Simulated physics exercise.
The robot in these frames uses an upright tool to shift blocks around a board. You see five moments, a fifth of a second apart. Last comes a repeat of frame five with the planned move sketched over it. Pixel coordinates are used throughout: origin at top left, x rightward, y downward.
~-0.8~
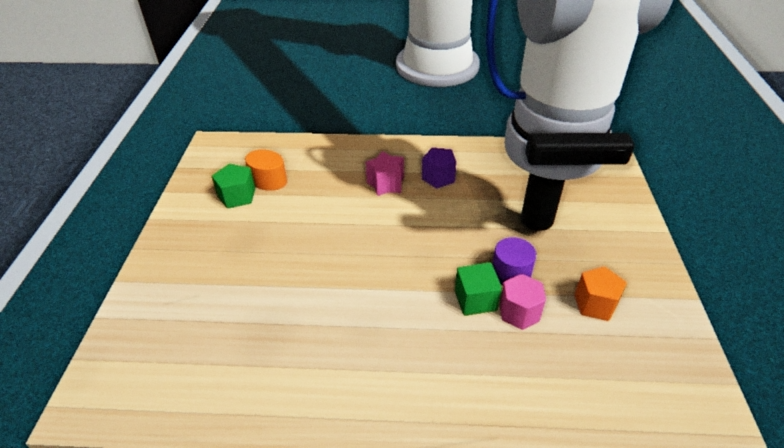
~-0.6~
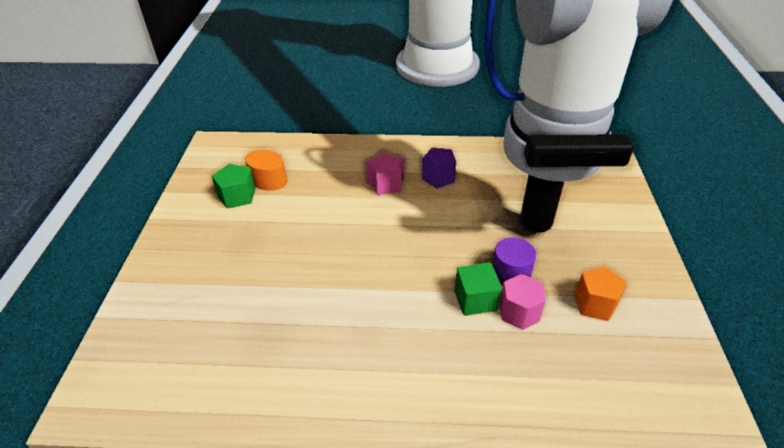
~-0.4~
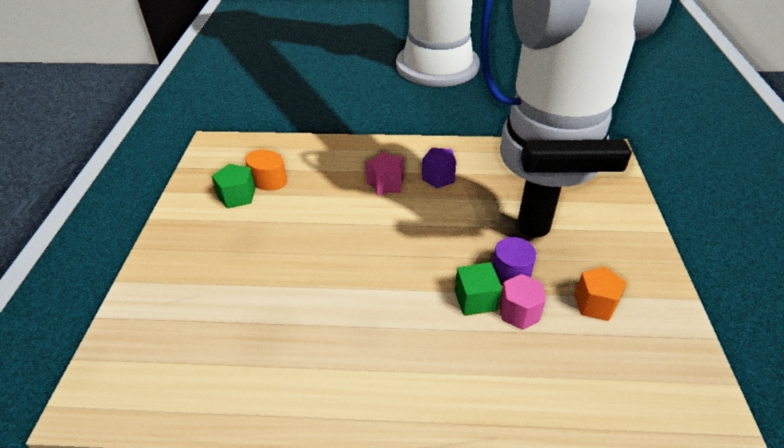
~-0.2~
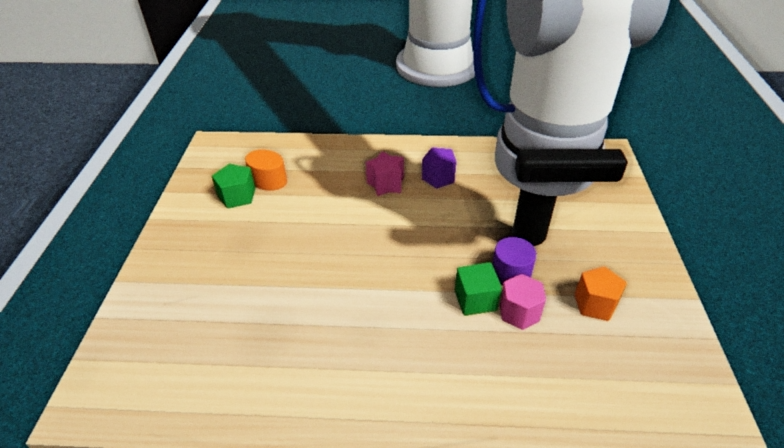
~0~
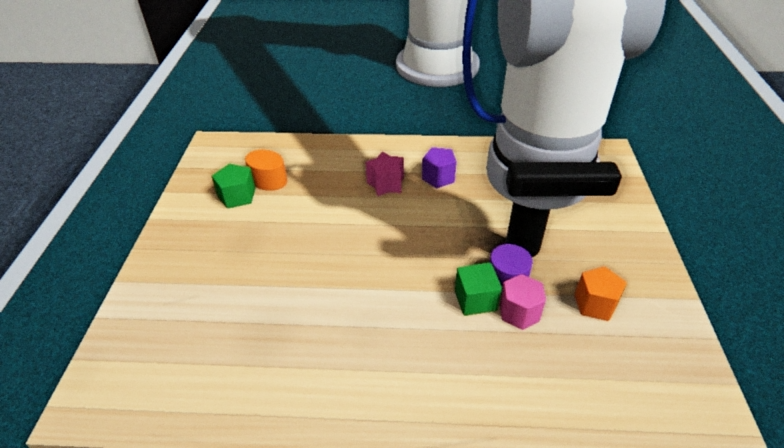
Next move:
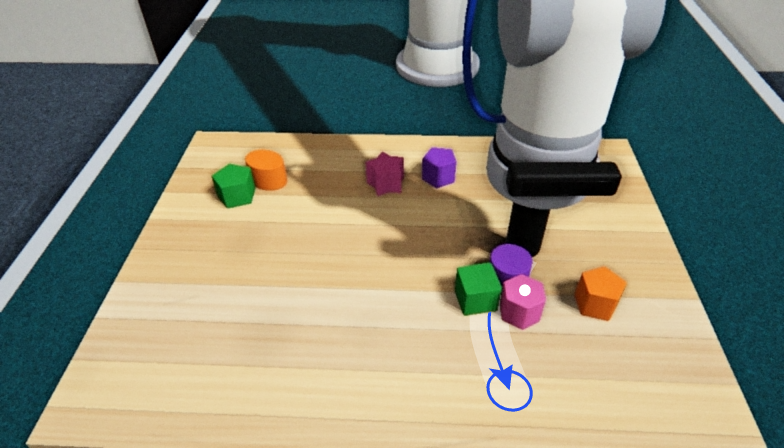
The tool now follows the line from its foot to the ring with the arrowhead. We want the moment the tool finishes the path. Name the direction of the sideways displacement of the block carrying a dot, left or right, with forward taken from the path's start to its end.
Answer: Left.
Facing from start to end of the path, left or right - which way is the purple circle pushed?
It's pushed right.
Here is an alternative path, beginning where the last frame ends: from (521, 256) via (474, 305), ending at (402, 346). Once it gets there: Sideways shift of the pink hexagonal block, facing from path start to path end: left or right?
Taking start-to-end as forward, the block's sideways shift goes to the left.
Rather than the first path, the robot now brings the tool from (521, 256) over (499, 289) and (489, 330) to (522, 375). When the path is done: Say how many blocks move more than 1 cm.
The push will move three blocks or more.
The line goes from (521, 256) by way of (498, 291) and (491, 336) to (510, 390); the dot is on the pink hexagonal block.
On the path given first. One third of the way, tool at (499, 283); green square piece at (441, 305); purple circle at (480, 295); pink hexagonal block at (522, 312), turned 80° anticlockwise.
Two thirds of the way, tool at (492, 328); green square piece at (415, 318), turned 25° clockwise; purple circle at (457, 330); pink hexagonal block at (535, 332), turned 105° anticlockwise.
At the end, tool at (512, 382); green square piece at (415, 318), turned 25° clockwise; purple circle at (456, 337); pink hexagonal block at (550, 344), turned 130° anticlockwise; orange five-sided block unmoved.
